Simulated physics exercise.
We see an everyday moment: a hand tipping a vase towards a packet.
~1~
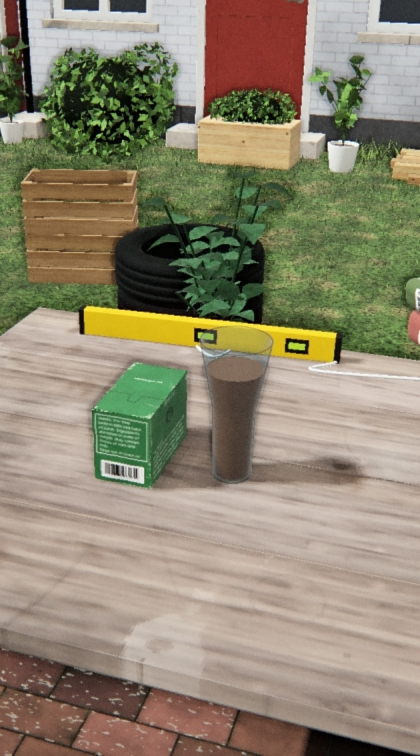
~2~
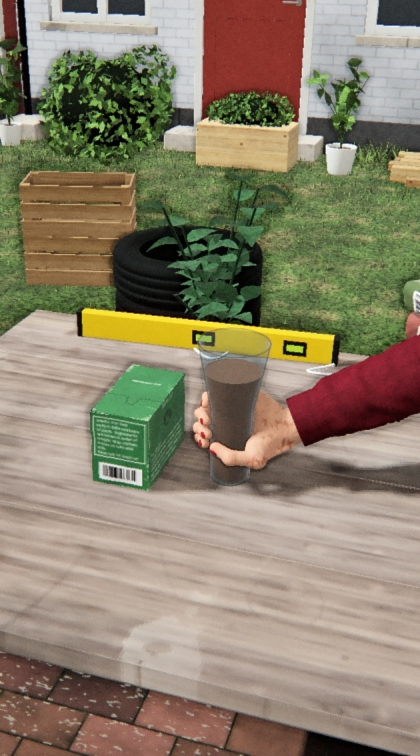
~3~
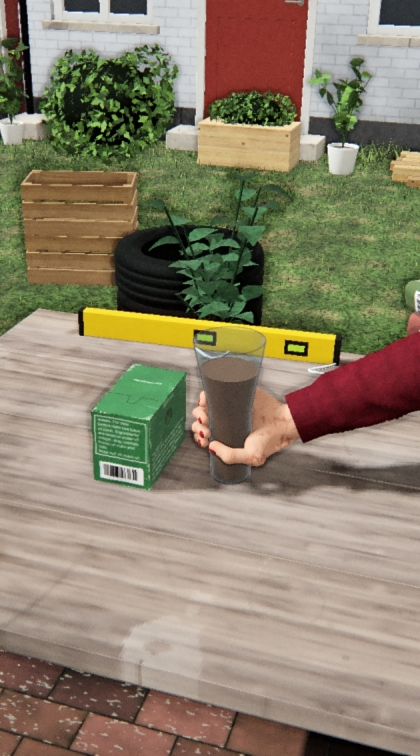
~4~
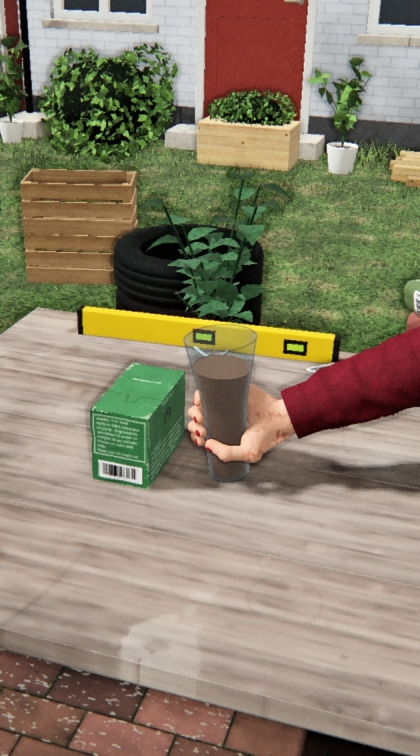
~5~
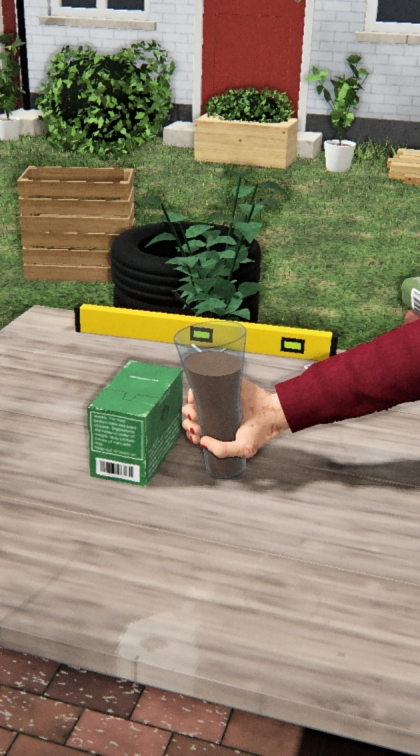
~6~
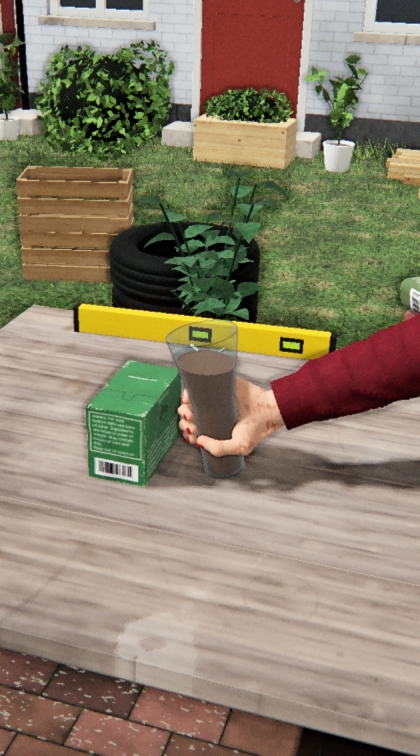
A hand grips a tall glass vase of brown grains and tilts it left towards a green packet.
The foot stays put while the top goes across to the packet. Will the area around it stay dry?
Yes, it stays dry.
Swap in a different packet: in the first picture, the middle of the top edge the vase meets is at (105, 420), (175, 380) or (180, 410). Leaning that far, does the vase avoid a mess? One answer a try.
In order: Sloshes out; survives; survives.
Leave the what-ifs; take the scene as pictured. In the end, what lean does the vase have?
25° or thereabouts.
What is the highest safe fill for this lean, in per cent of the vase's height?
I'd keep it to near 90 per cent.
Next, the vase leans by about 20°; its rim is dry.
After that, the vase leans by about 25°; its rim is dry.
Finally, the vase leans by about 25°, against the packet; its rim is dry.
